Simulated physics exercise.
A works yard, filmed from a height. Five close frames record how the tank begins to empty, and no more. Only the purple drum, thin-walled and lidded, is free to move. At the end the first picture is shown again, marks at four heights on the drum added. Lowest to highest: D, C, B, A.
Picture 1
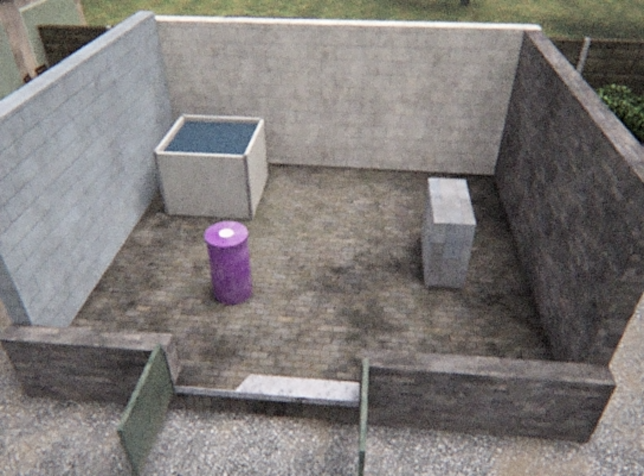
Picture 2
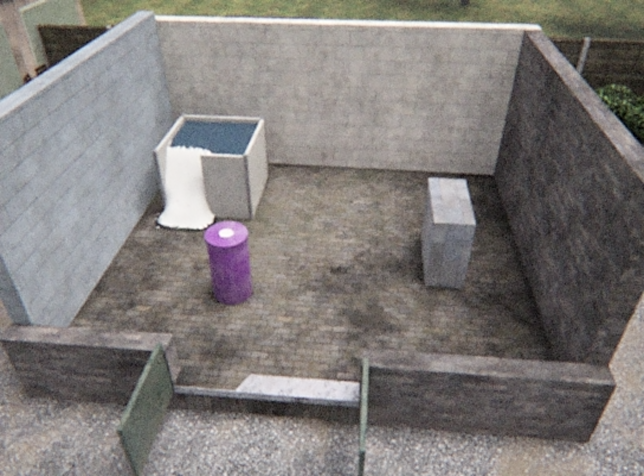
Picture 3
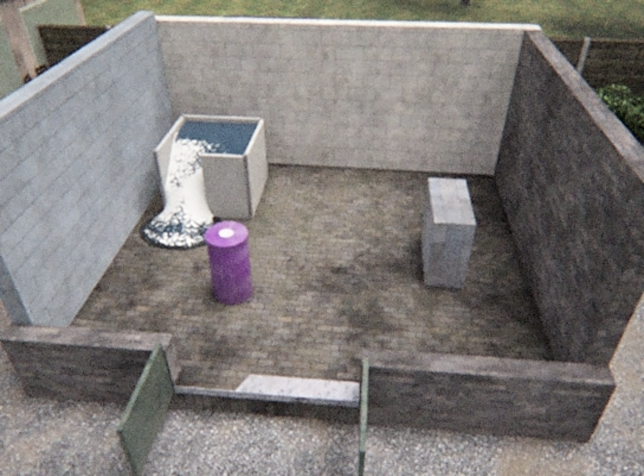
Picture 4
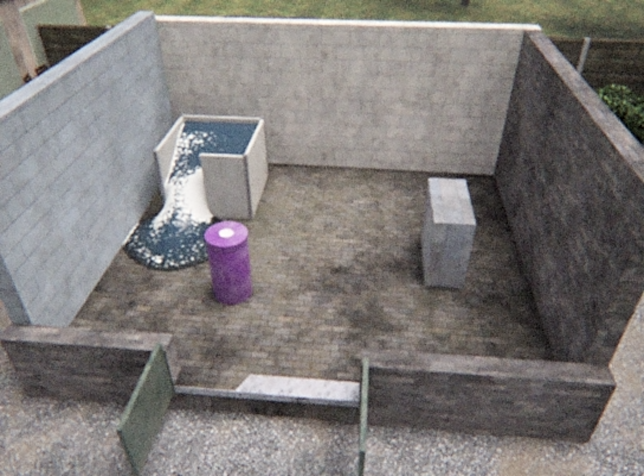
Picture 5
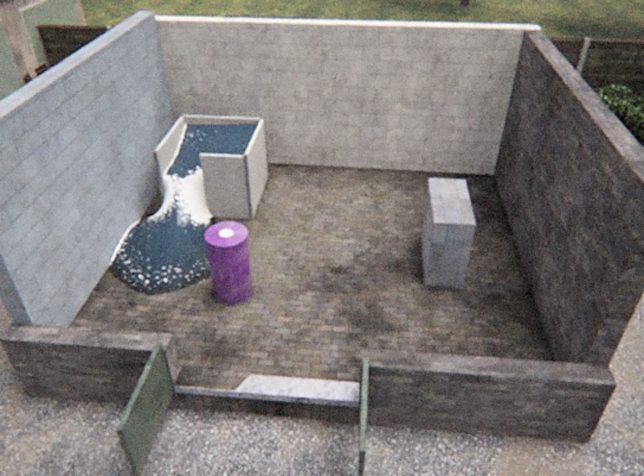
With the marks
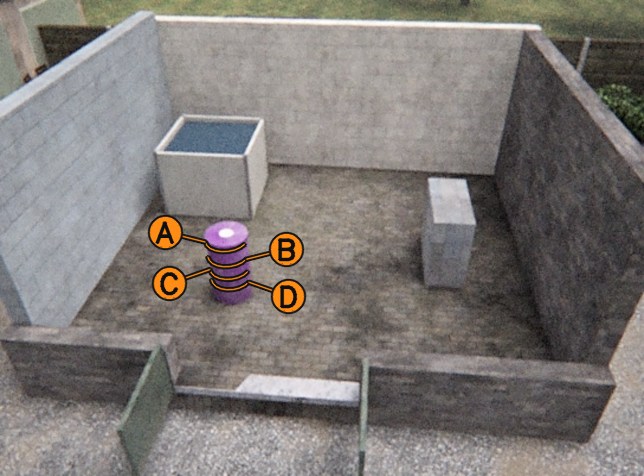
A tank opens at its front left and water pours across the paving beside a still purple drum.
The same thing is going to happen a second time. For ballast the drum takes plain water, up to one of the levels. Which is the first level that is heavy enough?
Line D.
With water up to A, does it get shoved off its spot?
No, not at all.
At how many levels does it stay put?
All of them.
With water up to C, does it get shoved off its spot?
No.
On the marked copy, A at (221, 251); B at (223, 266); C at (225, 279); D at (226, 289); from the bottom up D, C, B, A.
Choosing A, it does not move.
Choosing B, it does not move.
Choosing C, it does not move.
Choosing D, it shifts by a finger or two and stays.
